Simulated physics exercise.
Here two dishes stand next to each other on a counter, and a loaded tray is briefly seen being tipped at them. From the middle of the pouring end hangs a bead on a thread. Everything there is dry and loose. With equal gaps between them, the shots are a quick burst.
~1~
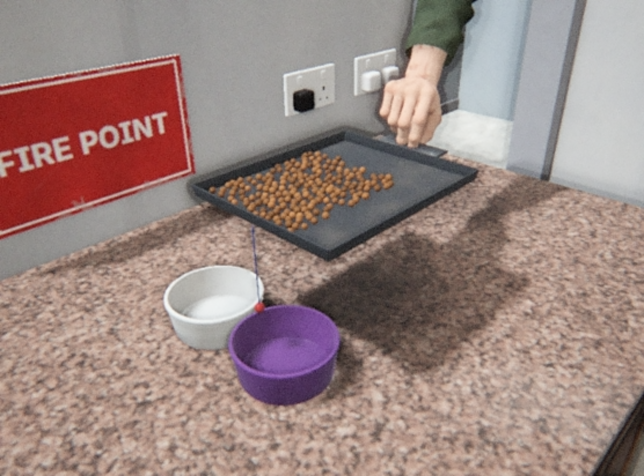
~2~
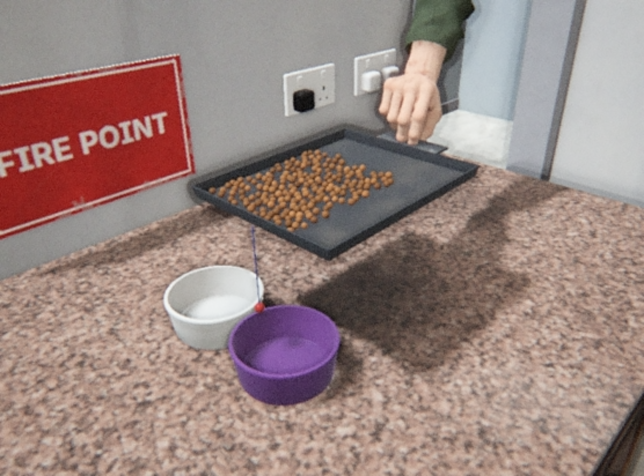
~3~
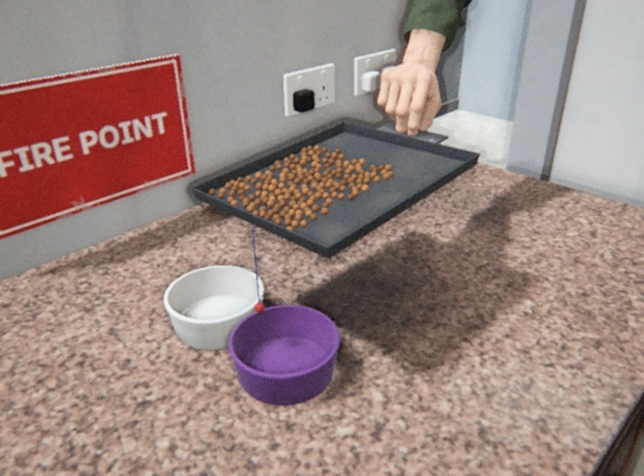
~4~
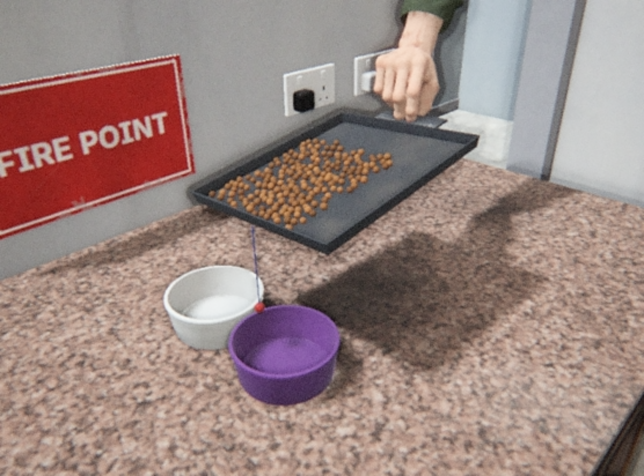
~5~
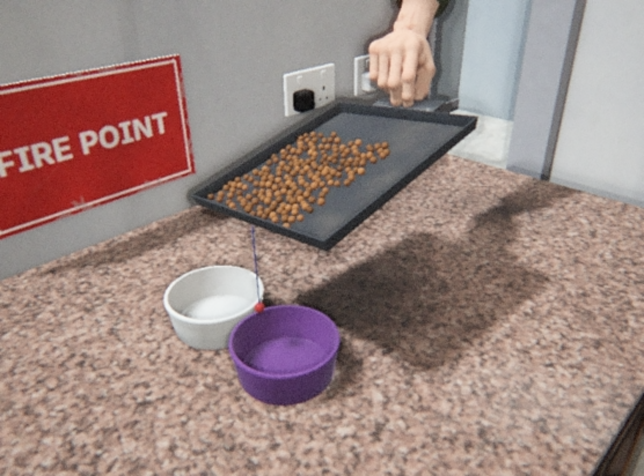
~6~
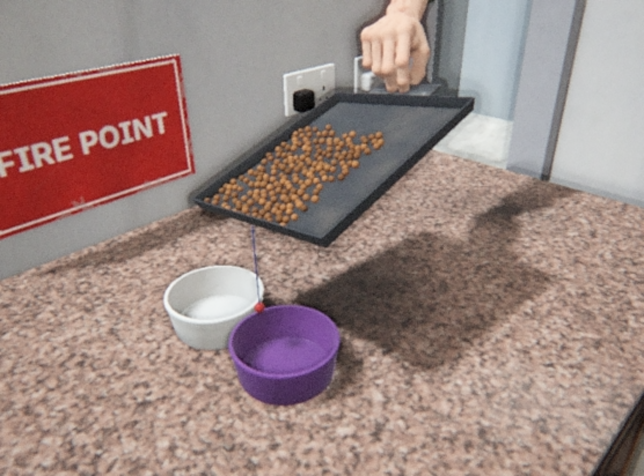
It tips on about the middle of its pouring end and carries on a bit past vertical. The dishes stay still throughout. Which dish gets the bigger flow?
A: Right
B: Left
(B) Left.
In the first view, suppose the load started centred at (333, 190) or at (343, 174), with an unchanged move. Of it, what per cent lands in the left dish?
First 90 %, then 90 %.
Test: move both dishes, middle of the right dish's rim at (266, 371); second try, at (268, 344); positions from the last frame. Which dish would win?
The leftmost dish, then the leftmost dish.
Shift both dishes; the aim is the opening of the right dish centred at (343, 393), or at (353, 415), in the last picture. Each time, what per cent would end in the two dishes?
First some 0, then 0 per cent.
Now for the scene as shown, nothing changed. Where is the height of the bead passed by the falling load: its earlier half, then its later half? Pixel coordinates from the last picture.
Close to (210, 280), then close to (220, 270).
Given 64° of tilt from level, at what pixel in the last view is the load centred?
In the last view, the load is centred close to (236, 188).
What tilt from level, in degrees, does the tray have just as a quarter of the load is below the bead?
The tilt then is about 90°.
Soon, tray tipped steeply; nearly all on the tray; a stray few in the left dish; a stray few in the air.
A while on, tray tipped past a quarter turn; a small part on the tray; most in the left dish; a stray few outside both; a small part in the air.
Towards the end, tray tipped past a quarter turn; nearly all in the left dish; a stray few outside both.
Finally, tray tipped past a quarter turn; none in the right dish; nearly all in the left dish; a stray few outside both.
